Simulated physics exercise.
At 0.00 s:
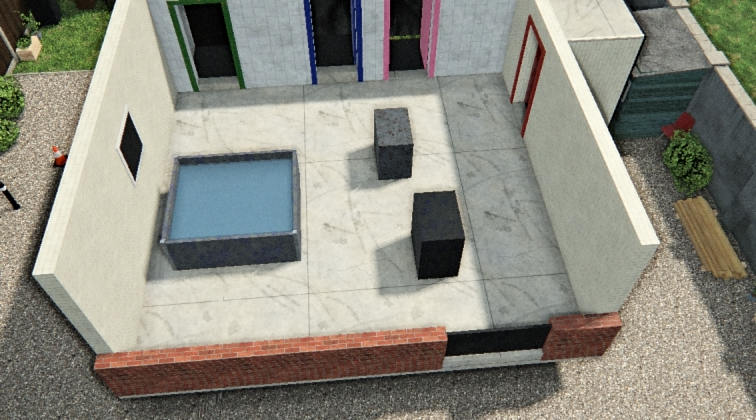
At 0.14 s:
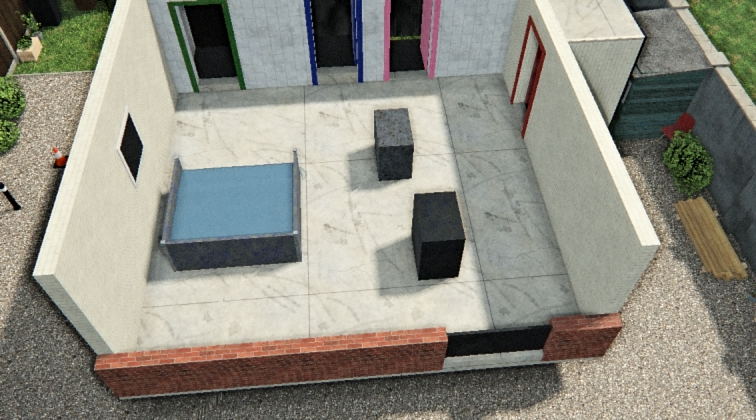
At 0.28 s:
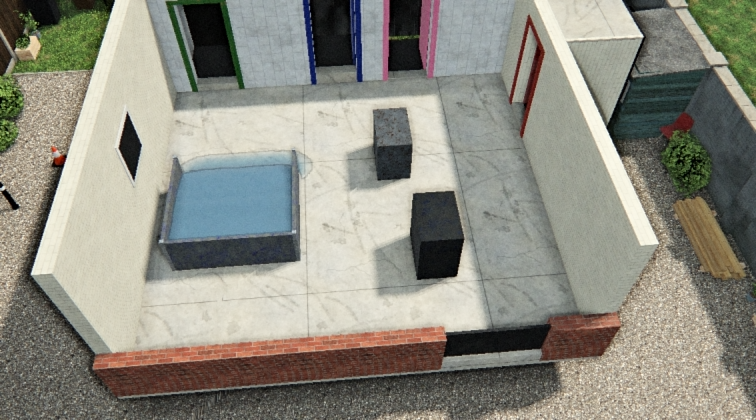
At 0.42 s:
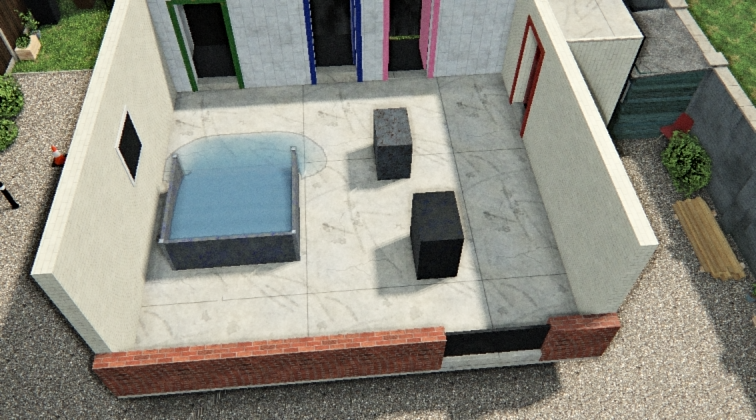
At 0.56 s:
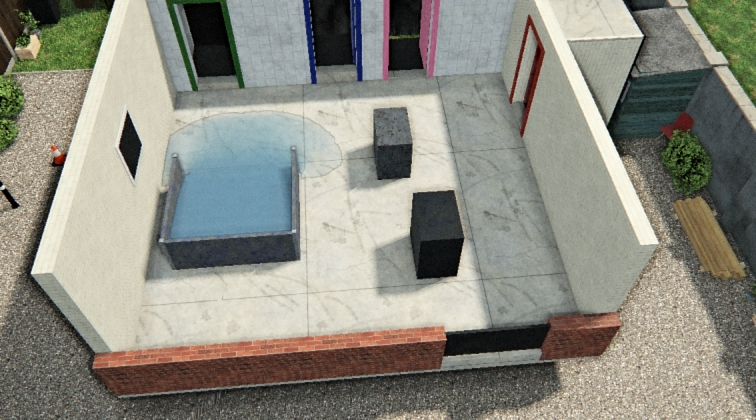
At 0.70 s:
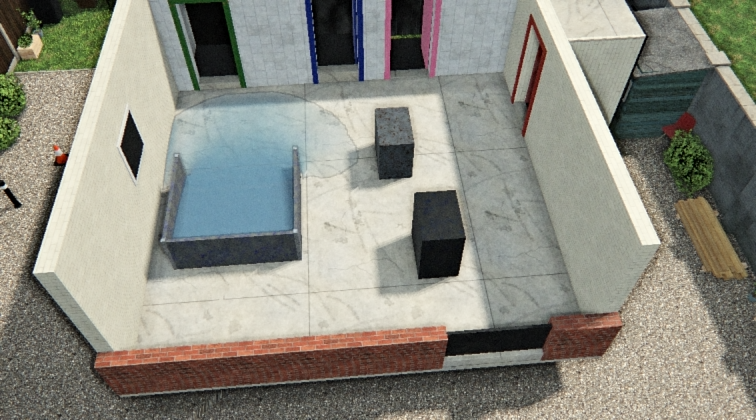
The clip shows a walled yard with a water-filled tank and two dark blocks, seen from above; the tank's far side opens, and water pours out, spreading in a widening sheet across the pale floor towards the coloured doorways.
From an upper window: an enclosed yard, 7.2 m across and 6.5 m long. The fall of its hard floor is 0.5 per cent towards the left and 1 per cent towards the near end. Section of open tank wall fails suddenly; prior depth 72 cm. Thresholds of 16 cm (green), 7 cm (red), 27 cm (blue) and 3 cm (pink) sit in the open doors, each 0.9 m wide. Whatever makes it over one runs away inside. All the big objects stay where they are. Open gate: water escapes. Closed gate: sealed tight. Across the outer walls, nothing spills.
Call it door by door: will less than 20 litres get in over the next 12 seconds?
Green door - no, 20 litres or more; red door - no, 20 litres or more; blue door - yes, less; pink door - no, 20 litres or more.
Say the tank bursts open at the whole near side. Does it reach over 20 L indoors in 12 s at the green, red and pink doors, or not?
Then green does not exceed it, red does not exceed it, pink exceeds it.
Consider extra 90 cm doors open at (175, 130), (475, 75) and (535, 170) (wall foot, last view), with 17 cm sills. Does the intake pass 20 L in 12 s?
Note, doorways in listed order: Goes beyond, stays short, stays short.
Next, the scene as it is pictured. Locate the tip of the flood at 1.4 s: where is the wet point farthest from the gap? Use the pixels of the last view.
That's around (367, 82) in the last picture.
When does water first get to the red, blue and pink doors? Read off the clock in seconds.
The red door is reached at 3.2 s, blue at 1.1 s, pink at 1.8 s.
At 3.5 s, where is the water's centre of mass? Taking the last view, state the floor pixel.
Roughly (286, 135).
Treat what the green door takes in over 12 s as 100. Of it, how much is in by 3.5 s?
Roughly 95 percent is in by then.
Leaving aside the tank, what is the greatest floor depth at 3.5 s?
Roughly 22 cm.
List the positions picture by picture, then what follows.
The open tank at (233, 196) is whole and still, 72 cm deep, in the first picture.
The front is at (303, 176), 1.2 m from the gap on the open tank's far side; 0.5 m2 of floor is under water; 72 cm left at the back of the open tank, in the second picture.
The front is at (308, 166), 1.3 m from the gap on the open tank's far side; 1.6 m2 of floor is under water; 72 cm left at the back of the open tank, in the third picture.
Water pours out on the open tank's far side and has run 1.6 m, to (313, 146); typically 11 cm deep outside, 70 cm at the open tank's back, in the fourth picture.
The front is at (307, 121), 2.0 m from the gap on the open tank's far side; 5.4 m2 of floor is under water; 62 cm left at the back of the open tank, in the fifth picture.
The front is at (222, 97), 2.5 m from the gap on the open tank's far side; 7.5 m2 of floor is under water; 62 cm left at the back of the open tank, in the sixth picture.
After 1.4 s water covers 25 % of the floor and is deepest (44 cm) near (187, 98); green door 39 cm at the sill, 53 L in, red door not reached, blue door 18 cm at the sill, 0 L in, pink door not reached.
After 2.2 s water covers 30 % of the floor and is deepest (44 cm) near (184, 115); green door 41 cm at the sill, 172 L in, red door not reached, blue door 22 cm at the sill, 0 L in, pink door 8 cm at the sill, 0 L in.
After 3.5 s water covers 40 % of the floor and is deepest (22 cm) near (232, 148); green door 22 cm at the sill, 274 L in, red door 14 cm at the sill, 1 L in, blue door 14 cm at the sill, 0 L in, pink door 7 cm at the sill, 15 L in.
After 7.0 s water covers 85 % of the floor and is deepest (14 cm) near (575, 336); green door 6 cm at the sill, 283 L in, red door 11 cm at the sill, 79 L in, blue door 4 cm at the sill, 0 L in, pink door 3 cm at the sill, 27 L in.
After 12.0 s water covers 100 % of the floor and is deepest (10 cm) near (586, 335); green door 7 cm at the sill, 283 L in, red door 3 cm at the sill, 89 L in, blue door 6 cm at the sill, 0 L in, pink door 3 cm at the sill, 45 L in.
